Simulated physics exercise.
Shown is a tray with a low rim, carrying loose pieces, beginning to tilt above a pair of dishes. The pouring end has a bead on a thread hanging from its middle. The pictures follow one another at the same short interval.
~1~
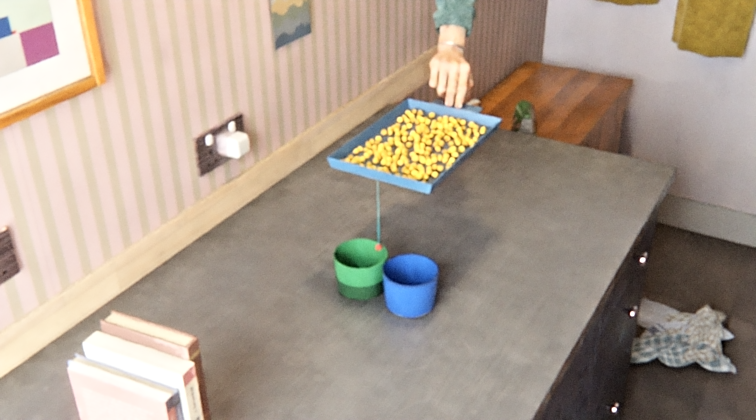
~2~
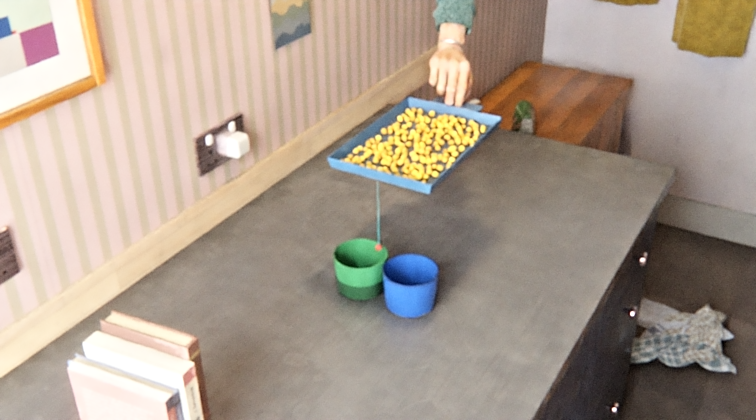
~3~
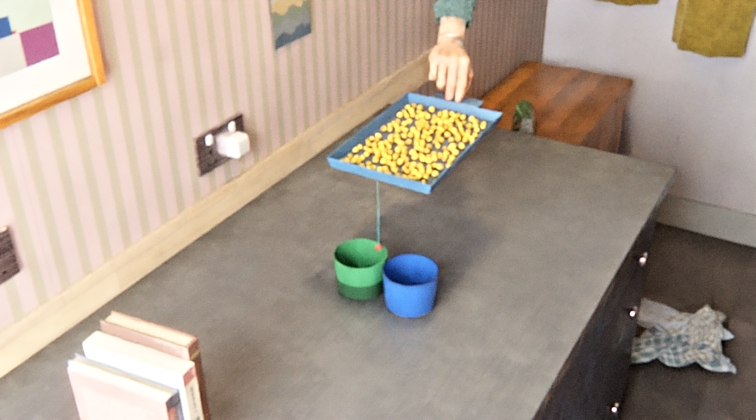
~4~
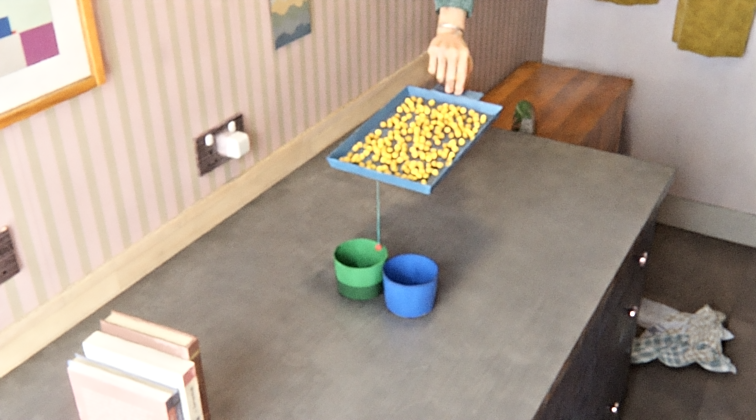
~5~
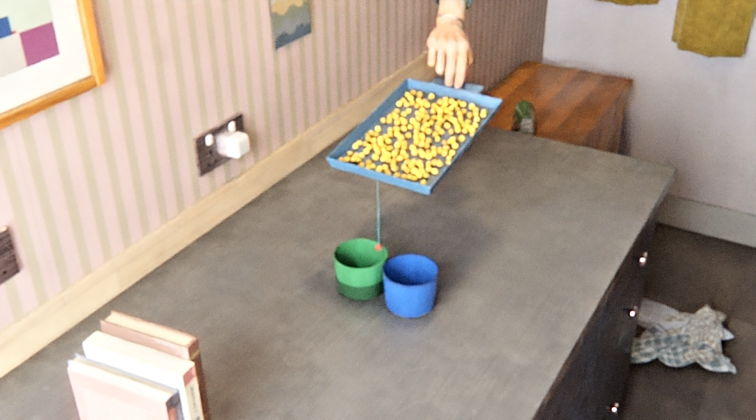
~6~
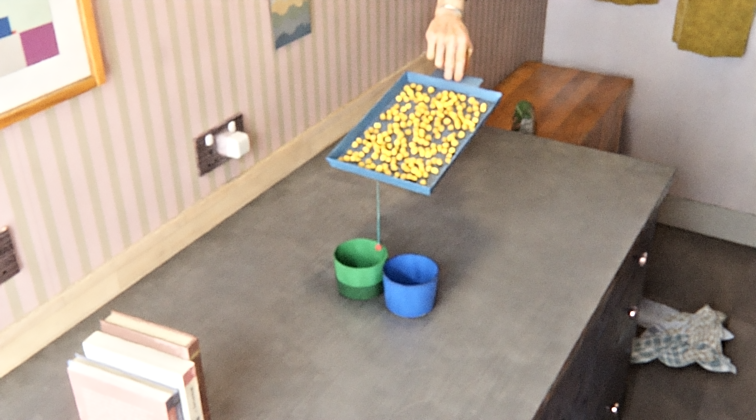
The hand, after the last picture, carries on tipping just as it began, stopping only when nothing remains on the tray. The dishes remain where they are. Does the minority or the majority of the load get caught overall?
Most gets spilled.
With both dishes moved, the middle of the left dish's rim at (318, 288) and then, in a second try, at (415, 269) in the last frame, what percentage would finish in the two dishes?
In turn 10 and 30 in a hundred.
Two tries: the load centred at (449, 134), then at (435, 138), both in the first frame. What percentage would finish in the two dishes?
Around 40 percent the first time and around 30 percent the second time.
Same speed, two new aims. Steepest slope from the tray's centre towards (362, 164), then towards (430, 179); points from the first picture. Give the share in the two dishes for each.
The first try gives close to 20 percent; the next gives 70 percent.
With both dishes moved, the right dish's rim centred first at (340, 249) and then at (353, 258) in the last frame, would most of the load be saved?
Well, a minority share the first time and a minority share the next.
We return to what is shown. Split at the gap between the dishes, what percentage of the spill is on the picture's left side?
Estimate: About 60 per cent.
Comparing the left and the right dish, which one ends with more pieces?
It's the right side.
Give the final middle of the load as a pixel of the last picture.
(388, 325).
Soon after the last picture, tray tipped steeply; all on the tray.
A little later, tray tipped right over; nearly all on the tray; a stray few outside both; a stray few in the air.
Later still, tray tipped past a quarter turn; about a quarter in the right dish; a stray few in the left dish; most outside both.
At rest, tray tipped past a quarter turn; about a quarter in the right dish; a stray few in the left dish; most outside both.
